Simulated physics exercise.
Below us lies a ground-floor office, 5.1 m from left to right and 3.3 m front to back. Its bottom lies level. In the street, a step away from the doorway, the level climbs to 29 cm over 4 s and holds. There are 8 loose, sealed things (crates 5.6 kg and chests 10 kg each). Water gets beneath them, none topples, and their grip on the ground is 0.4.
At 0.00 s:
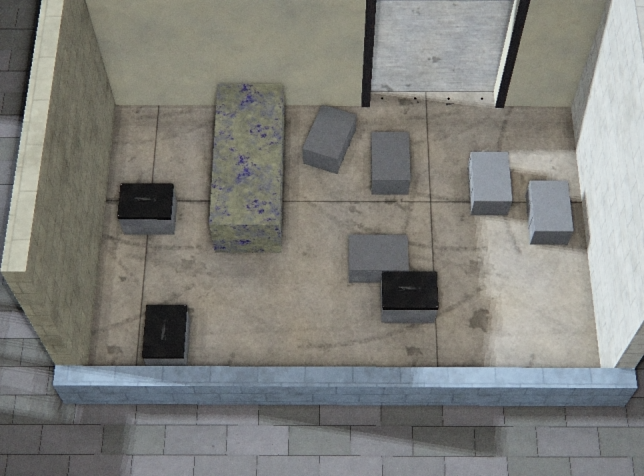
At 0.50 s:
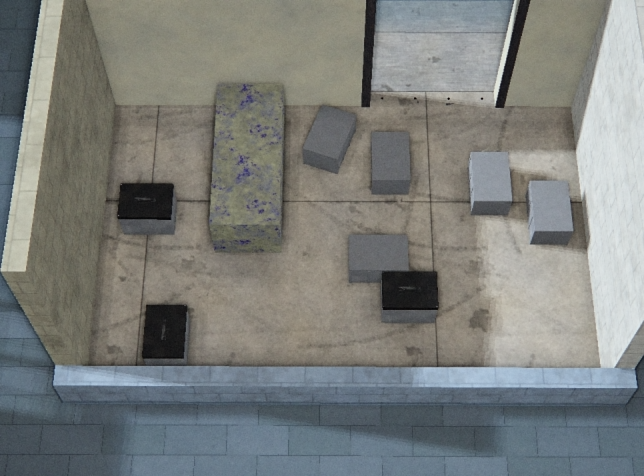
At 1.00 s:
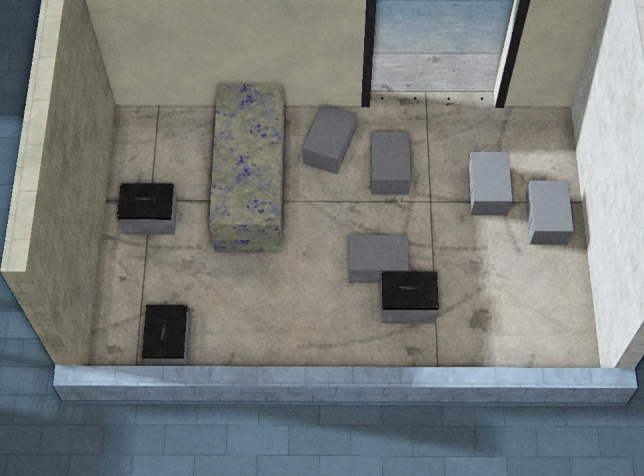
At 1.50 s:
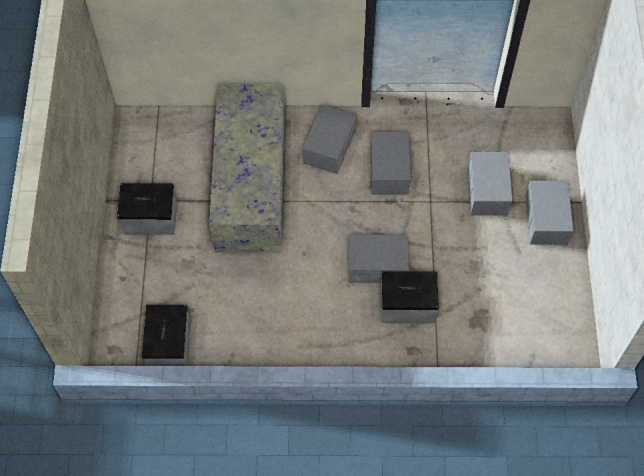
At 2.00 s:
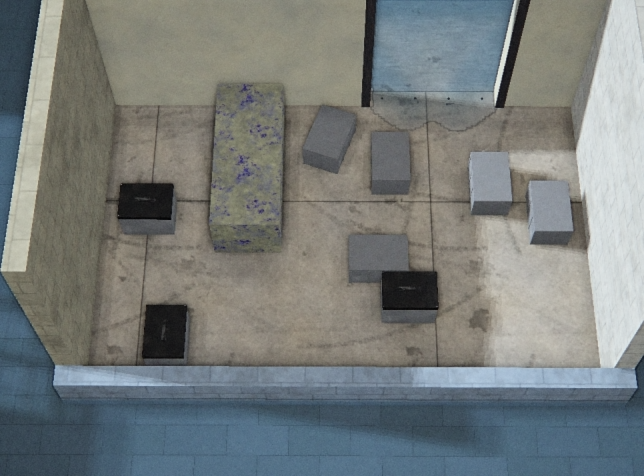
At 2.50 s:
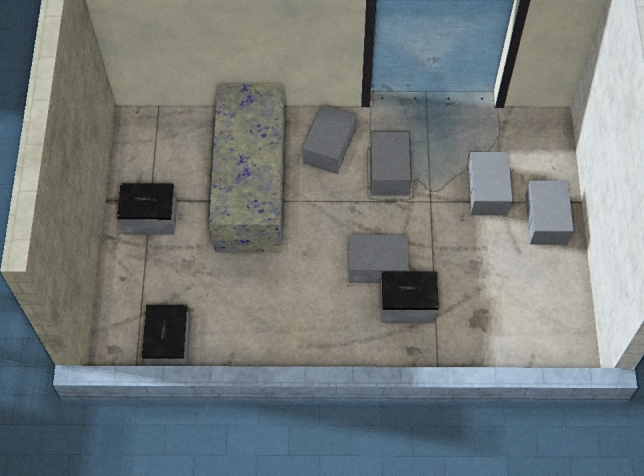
In this clip, blue-tinted water spreads across the paving outside a walled room holding scattered grey and black-topped boxes and a long patterned block, then passes through the doorway onto the floor nearby, while the objects stay still.
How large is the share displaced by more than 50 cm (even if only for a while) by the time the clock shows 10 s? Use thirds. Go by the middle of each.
It is two thirds or above.
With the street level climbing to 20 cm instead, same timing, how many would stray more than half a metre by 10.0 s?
In that case 6 of them.
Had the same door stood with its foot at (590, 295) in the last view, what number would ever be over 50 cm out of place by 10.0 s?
In that case 8 of them.
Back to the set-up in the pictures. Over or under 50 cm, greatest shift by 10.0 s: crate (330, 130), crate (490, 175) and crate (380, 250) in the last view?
In turn: Under, over, more.
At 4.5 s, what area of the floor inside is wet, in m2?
Roughly 9.0 m2.
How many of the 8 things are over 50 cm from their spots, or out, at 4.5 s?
By then 4.
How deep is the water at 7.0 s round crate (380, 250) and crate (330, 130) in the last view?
Roughly 7 and 2 cm.
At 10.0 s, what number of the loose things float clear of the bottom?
8 of them.
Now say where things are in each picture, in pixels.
A crate at (491, 176), on the bottom; a crate at (551, 206), on the bottom; 0.0 m2 under water; 0 of 8 have shifted, in the first picture.
A crate at (491, 176) rests on the ground; a crate at (551, 206), on the bottom; water covers 0.0 m2; 0 of 8 have shifted, in the second picture.
A crate at (491, 176) rests on the ground; a crate at (551, 206), on the bottom; water covers 0.0 m2; 0 of 8 have shifted, in the third picture.
A crate at (491, 176) rests on the ground; a crate at (551, 206), on the bottom; water covers 0.0 m2; 0 of 8 have shifted, in the fourth picture.
A crate at (491, 176) rests on the ground; a crate at (551, 206), on the bottom; water covers 0.3 m2; 0 of 8 have shifted, in the fifth picture.
A crate at (491, 176) rests on the ground; a crate at (551, 206), on the bottom; water covers 1.0 m2; 0 of 8 have shifted, in the sixth picture.
After 3.5 s 0 of 8 are over 50 cm from their spots; 0 afloat.
After 4.5 s 4 of 8 are over 50 cm from their spots; 4 afloat.
After 7.0 s 6 of 8 are over 50 cm from their spots; 6 afloat.
After 10.0 s 7 of 8 are over 50 cm from their spots, and 7 have been at some point; 8 afloat.
